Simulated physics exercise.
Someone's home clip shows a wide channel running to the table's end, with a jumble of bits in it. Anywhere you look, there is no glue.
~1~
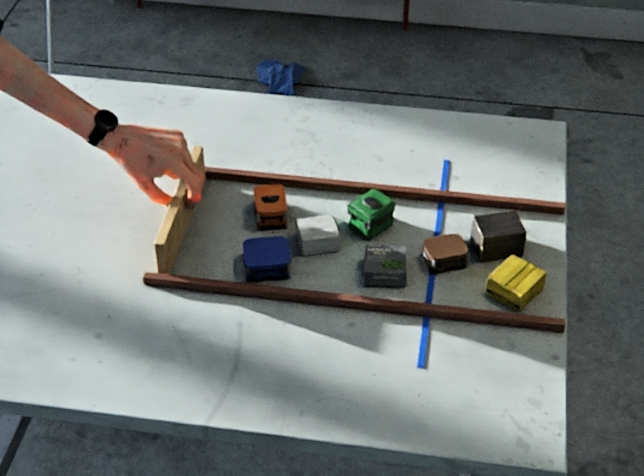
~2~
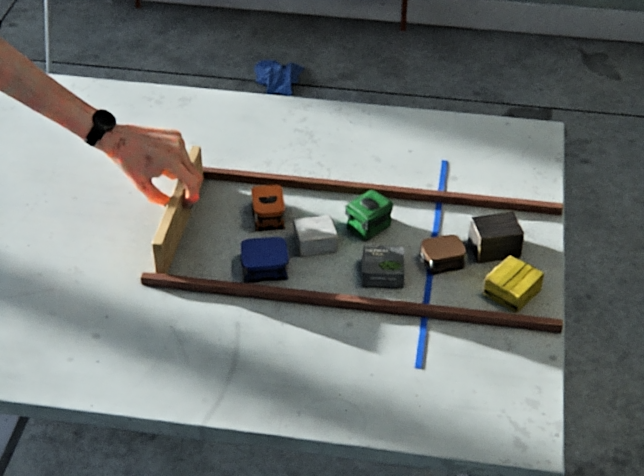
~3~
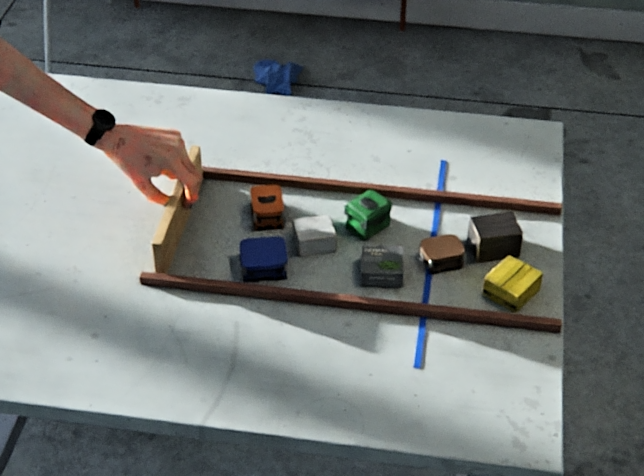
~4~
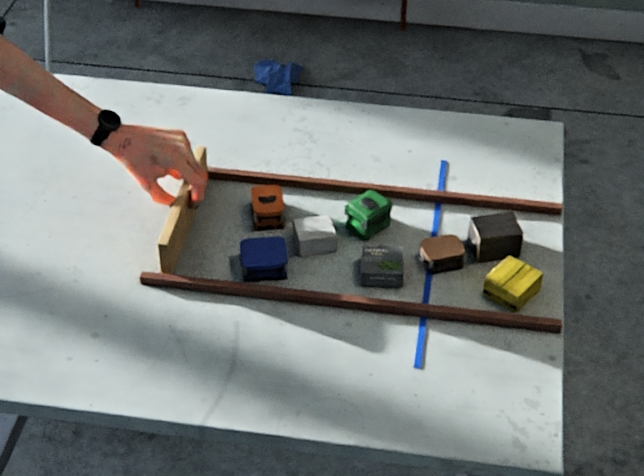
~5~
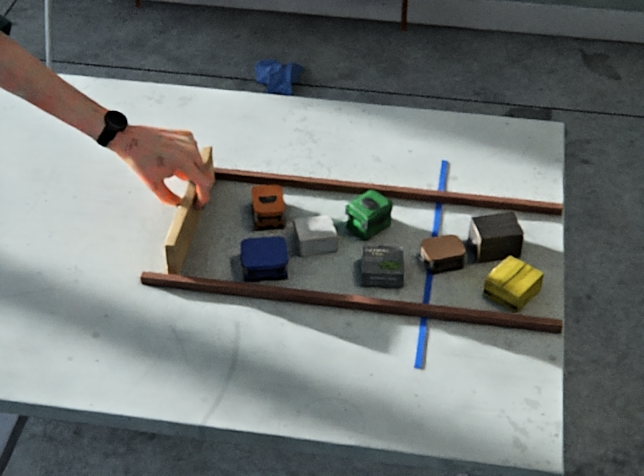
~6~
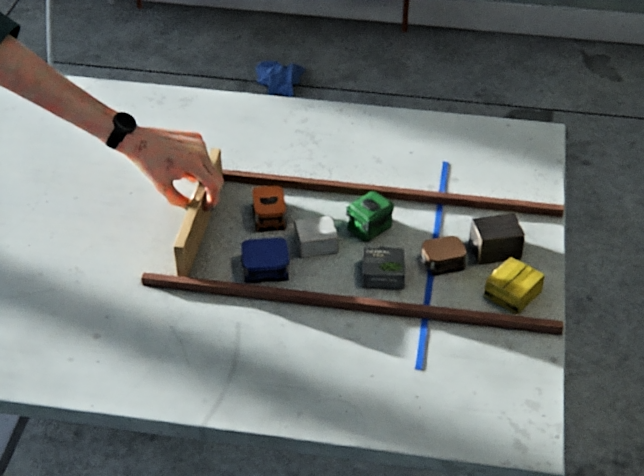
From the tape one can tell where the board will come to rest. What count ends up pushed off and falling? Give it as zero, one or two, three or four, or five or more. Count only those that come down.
Drops: No drops.
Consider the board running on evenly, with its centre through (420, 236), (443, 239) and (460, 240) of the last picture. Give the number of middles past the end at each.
0; 0; 1.
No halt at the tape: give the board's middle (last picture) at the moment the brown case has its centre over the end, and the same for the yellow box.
Its middle is about (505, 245) and about (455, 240).
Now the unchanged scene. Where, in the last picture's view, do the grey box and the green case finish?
Final spots - grey box (496, 292), green case (483, 223).
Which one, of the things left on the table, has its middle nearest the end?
It's the yellow box that is foremost.
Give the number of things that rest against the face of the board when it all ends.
3 are in contact with it.
A little later, none off yet; yellow box at rest near (514, 285); black block at rest near (497, 239); brown case at rest near (444, 256).
Next, none off yet; yellow box at rest near (514, 285); black block at rest near (506, 237); brown case shifted about its own width near (471, 259).
When it is over, the number that fall off is zero.
